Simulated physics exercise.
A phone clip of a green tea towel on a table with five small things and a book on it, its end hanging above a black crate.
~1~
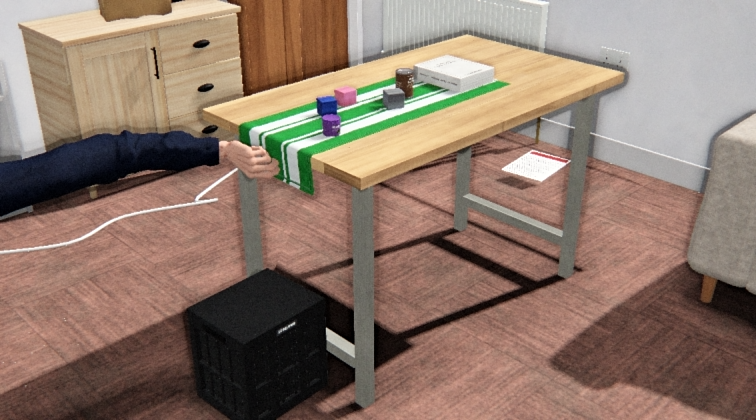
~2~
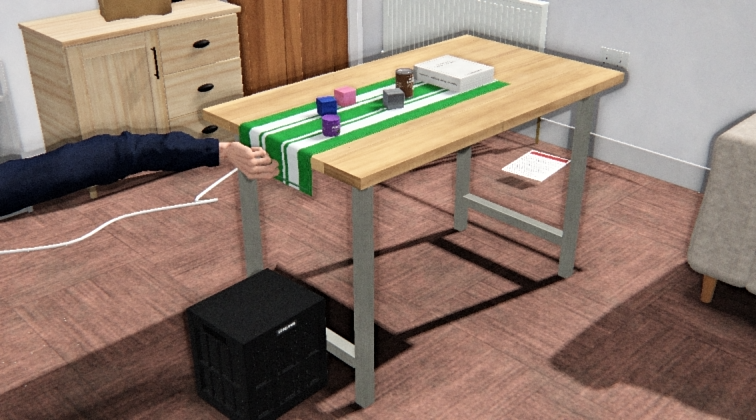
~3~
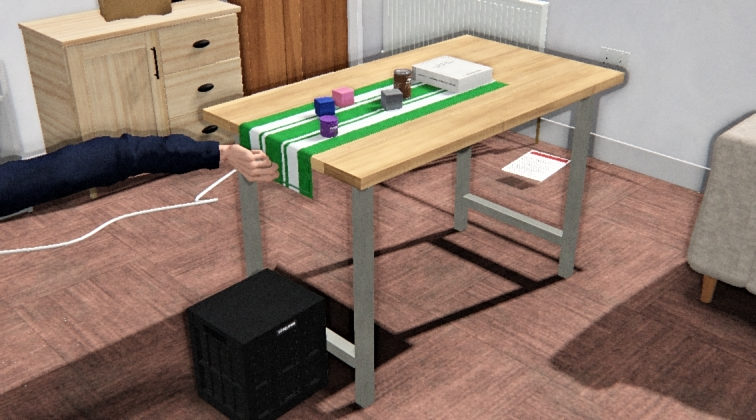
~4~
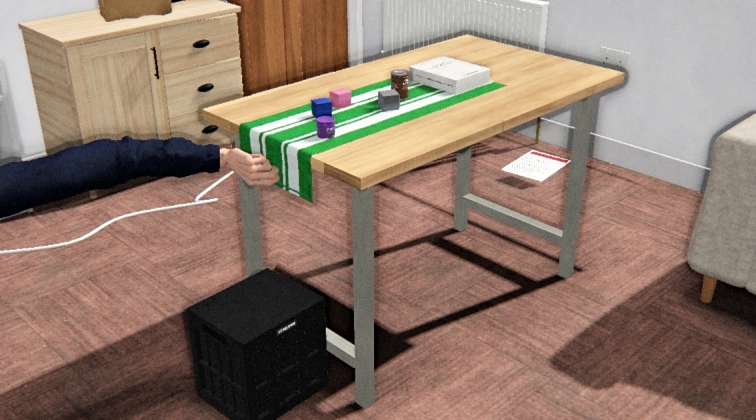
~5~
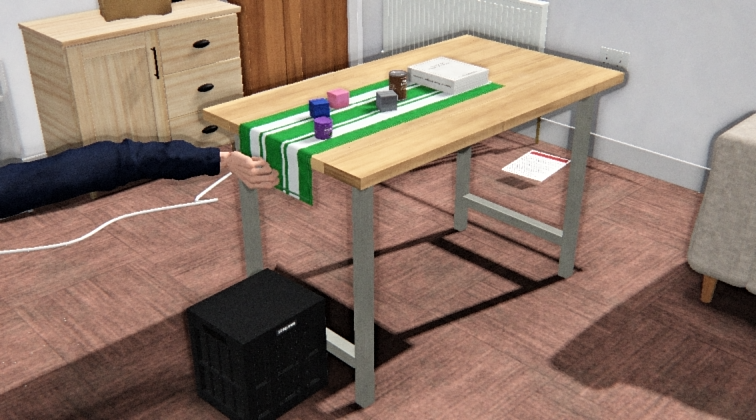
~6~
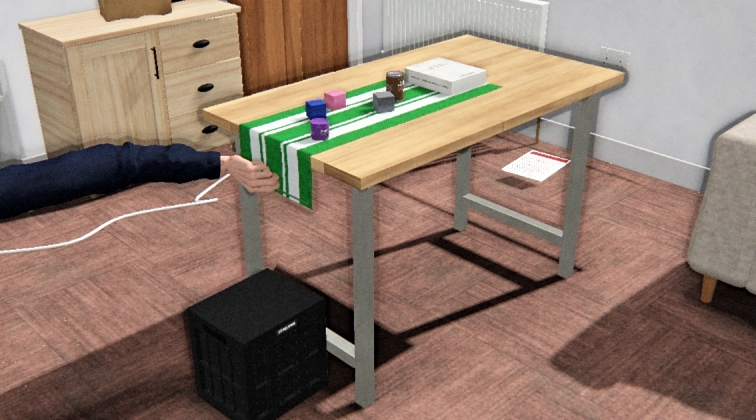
A green striped cloth slides slowly toward the table's near edge as a hand pulls it.
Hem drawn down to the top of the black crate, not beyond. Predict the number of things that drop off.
The number still up top goes down by three, if you watch closely.
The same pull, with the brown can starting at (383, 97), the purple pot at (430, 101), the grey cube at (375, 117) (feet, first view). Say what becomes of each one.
The brown can survives, the purple pot remains up, the grey cube comes down.
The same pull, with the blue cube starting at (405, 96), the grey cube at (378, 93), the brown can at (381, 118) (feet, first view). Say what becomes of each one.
I'd say the blue cube hangs on, the grey cube hangs on, and the brown can takes a fall.
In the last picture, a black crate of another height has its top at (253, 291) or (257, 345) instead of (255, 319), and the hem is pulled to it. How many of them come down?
Counting them gives 2 and 4.
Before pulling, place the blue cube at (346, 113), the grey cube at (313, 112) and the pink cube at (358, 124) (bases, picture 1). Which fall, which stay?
Short version: Blue cube drops, grey cube drops, pink cube drops.
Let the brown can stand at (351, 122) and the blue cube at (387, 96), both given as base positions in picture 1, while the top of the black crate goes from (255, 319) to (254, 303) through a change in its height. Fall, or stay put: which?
The brown can is lost, the blue cube stays put.
Soon after, hem near (277, 227); purple pot gone.
After that, hem near (278, 263); purple pot and blue cube gone.
In the end, hem on the crate; purple pot, blue cube and pink cube gone. The table loses three.
